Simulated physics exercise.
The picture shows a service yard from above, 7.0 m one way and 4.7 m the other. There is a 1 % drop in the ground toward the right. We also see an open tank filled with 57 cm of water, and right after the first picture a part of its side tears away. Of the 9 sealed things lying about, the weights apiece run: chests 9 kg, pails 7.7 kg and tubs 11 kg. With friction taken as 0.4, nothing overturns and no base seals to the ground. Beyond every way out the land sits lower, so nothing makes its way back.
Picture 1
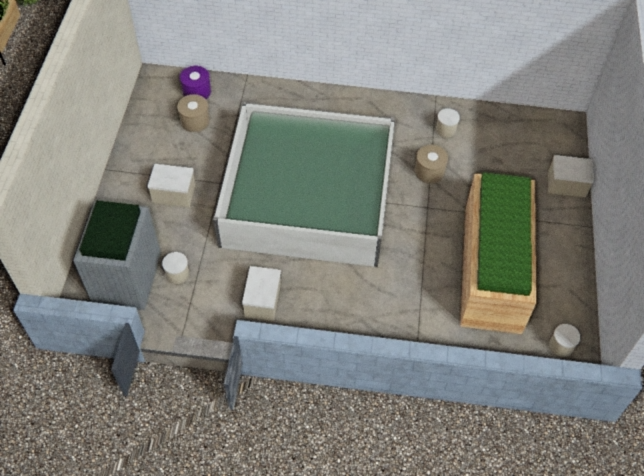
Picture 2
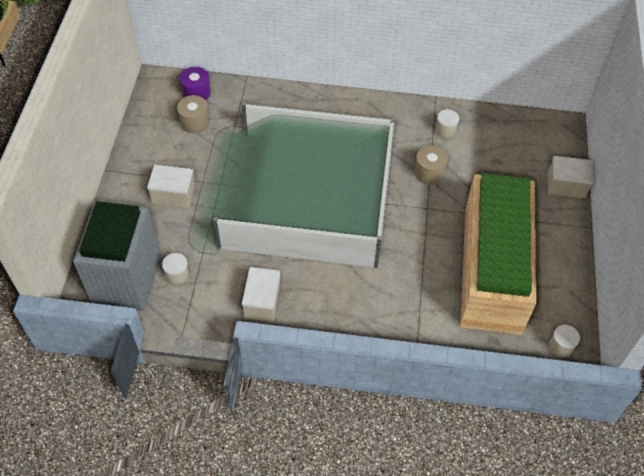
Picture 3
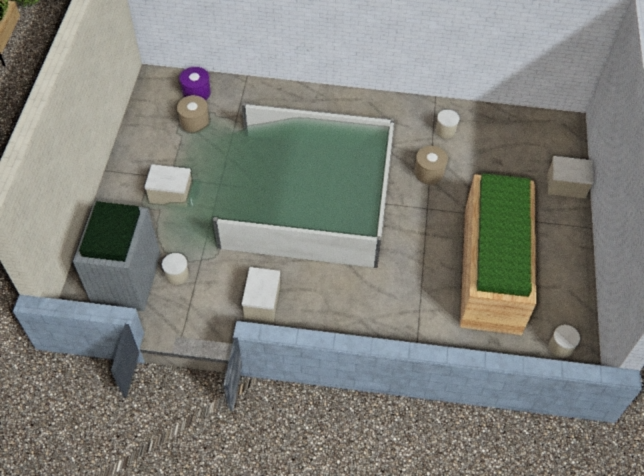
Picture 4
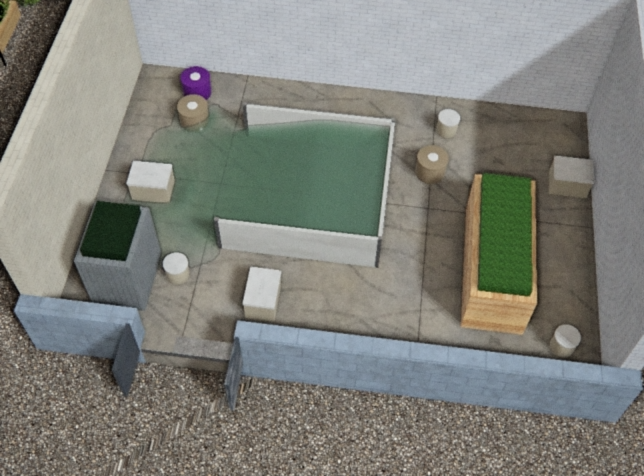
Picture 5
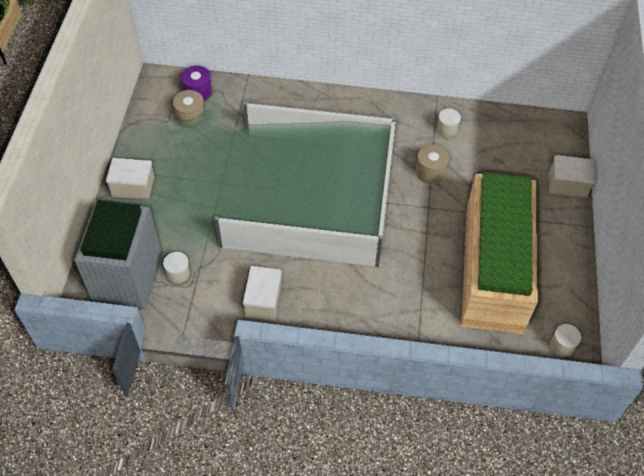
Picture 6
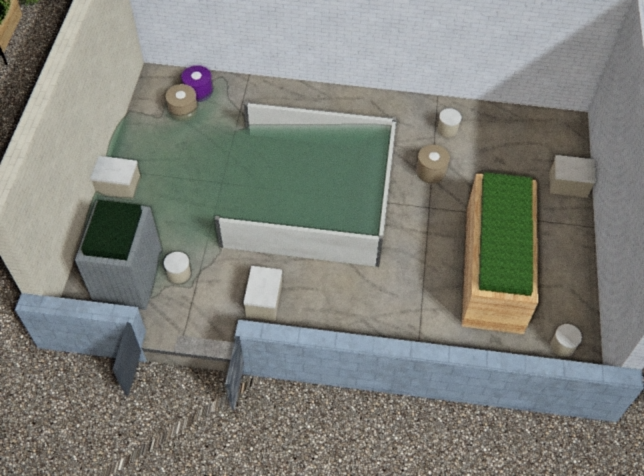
Green water spreads left from an open-sided tank, pushing a pale block toward the wall.
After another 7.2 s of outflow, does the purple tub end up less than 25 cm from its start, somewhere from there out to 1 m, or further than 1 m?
It ends well off its spot.
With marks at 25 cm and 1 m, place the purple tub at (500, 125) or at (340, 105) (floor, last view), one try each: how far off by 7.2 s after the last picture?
From the first spot it goes a long way, and from the second it goes a long way.
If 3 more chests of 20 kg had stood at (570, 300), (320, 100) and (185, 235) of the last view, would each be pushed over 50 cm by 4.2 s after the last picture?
From first to last: Does not reach it, surpasses it, surpasses it.
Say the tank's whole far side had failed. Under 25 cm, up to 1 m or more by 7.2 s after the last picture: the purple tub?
In that scenario the purple tub would have been washed far off.
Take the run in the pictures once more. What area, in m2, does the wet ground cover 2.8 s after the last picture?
About 19 m2 is covered.
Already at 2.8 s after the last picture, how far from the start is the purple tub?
By then it has shifted roughly 250 cm.
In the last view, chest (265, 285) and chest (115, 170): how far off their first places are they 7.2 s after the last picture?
Lab note - net shifts in turn: 250 cm; 50 cm.
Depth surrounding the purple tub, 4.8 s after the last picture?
7 cm or so.
Then, 0.9 s after the last picture the purple tub is near (193, 62), 0.3 m from its start, aground; 0 of 9 are out; 2 afloat.
Then, 2.8 s after the last picture the purple tub is near (358, 116), 2.6 m from its start, aground; 0 of 9 are out; 2 afloat.
Then, 4.8 s after the last picture the purple tub is near (546, 168), 5.4 m from its start, aground; 0 of 9 are out; 4 afloat.
Then, 7.2 s after the last picture the purple tub is near (540, 193), 5.4 m from its start, aground; 0 of 9 are out; 3 afloat.
